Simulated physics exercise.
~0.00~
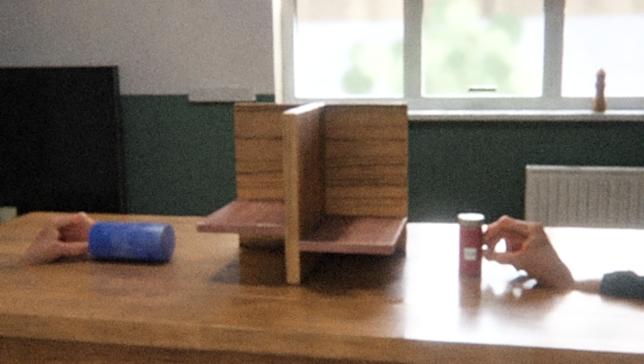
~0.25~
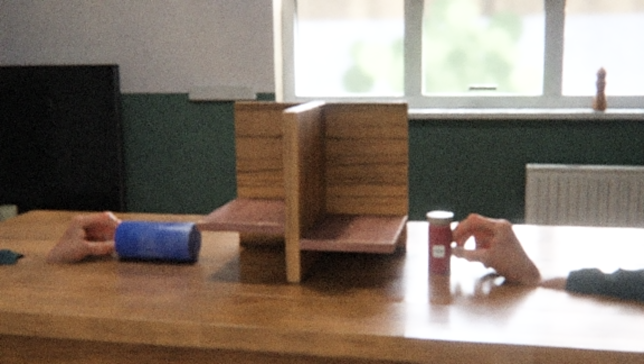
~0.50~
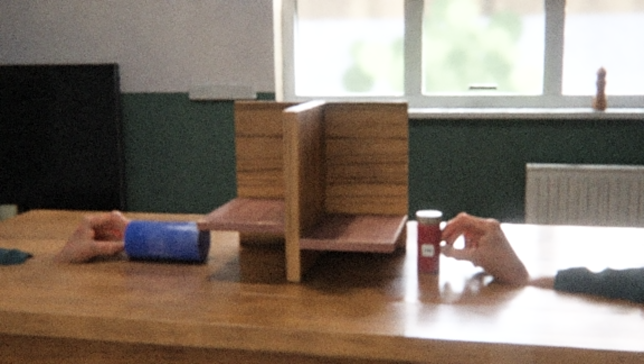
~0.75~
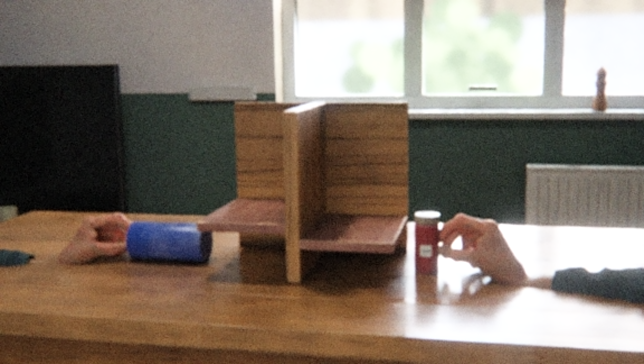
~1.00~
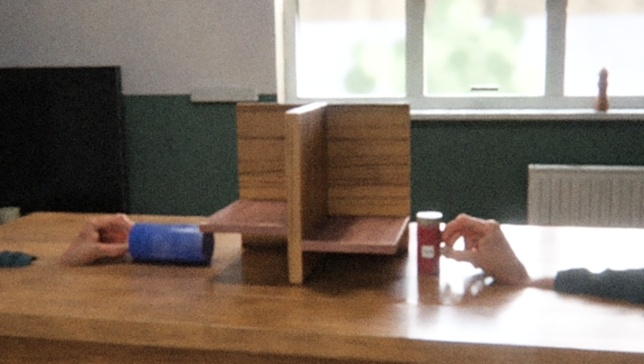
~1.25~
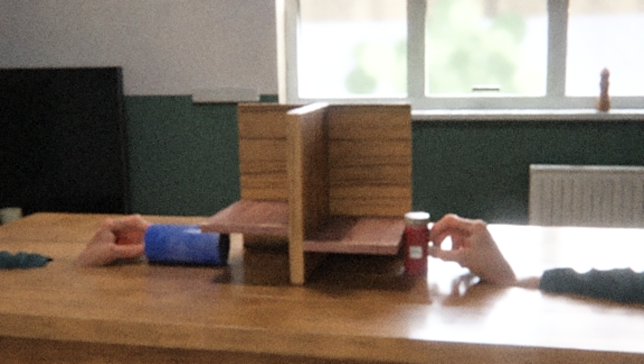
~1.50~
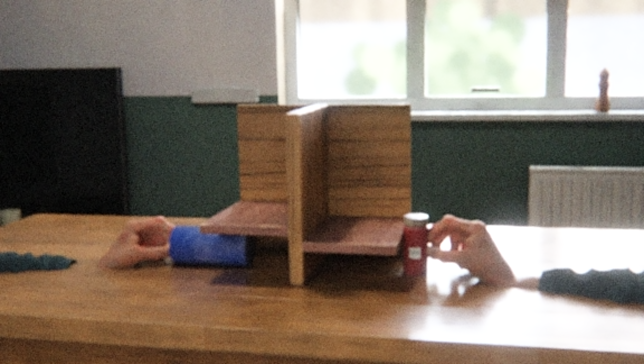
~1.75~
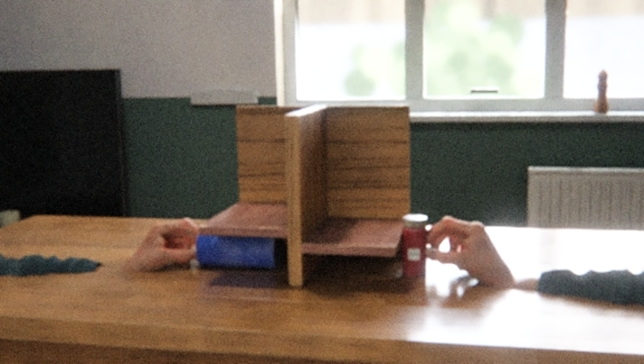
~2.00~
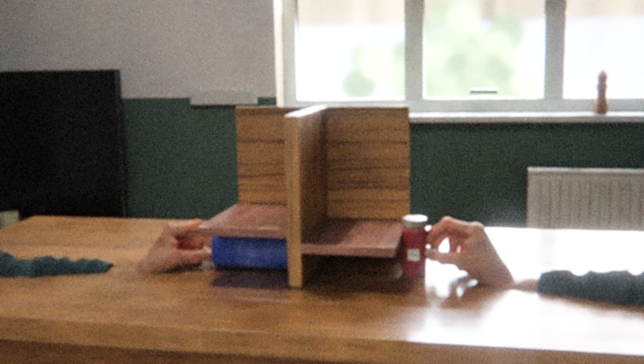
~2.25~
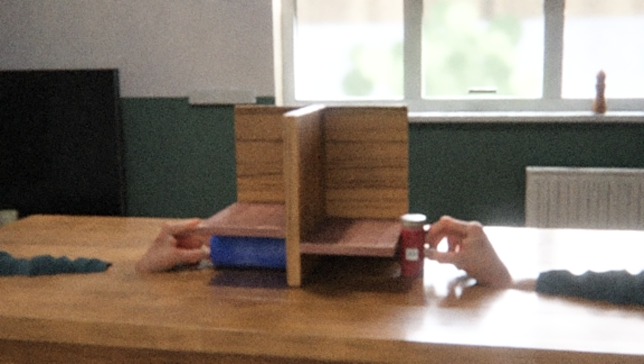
At the start, a blue cylinder lies on its side at the left of a wooden table and a small red shaker stands upright at the right, each held by a hand, with a low wooden rack between them. The hands push both objects inward toward the rack. After a brief pause, they move in again, and the shaker stops against the edge of the right shelf. The cylinder keeps sliding right, passing beneath the left shelf. It ends tucked under there, while the shaker remains upright outside, both hands still beside them.
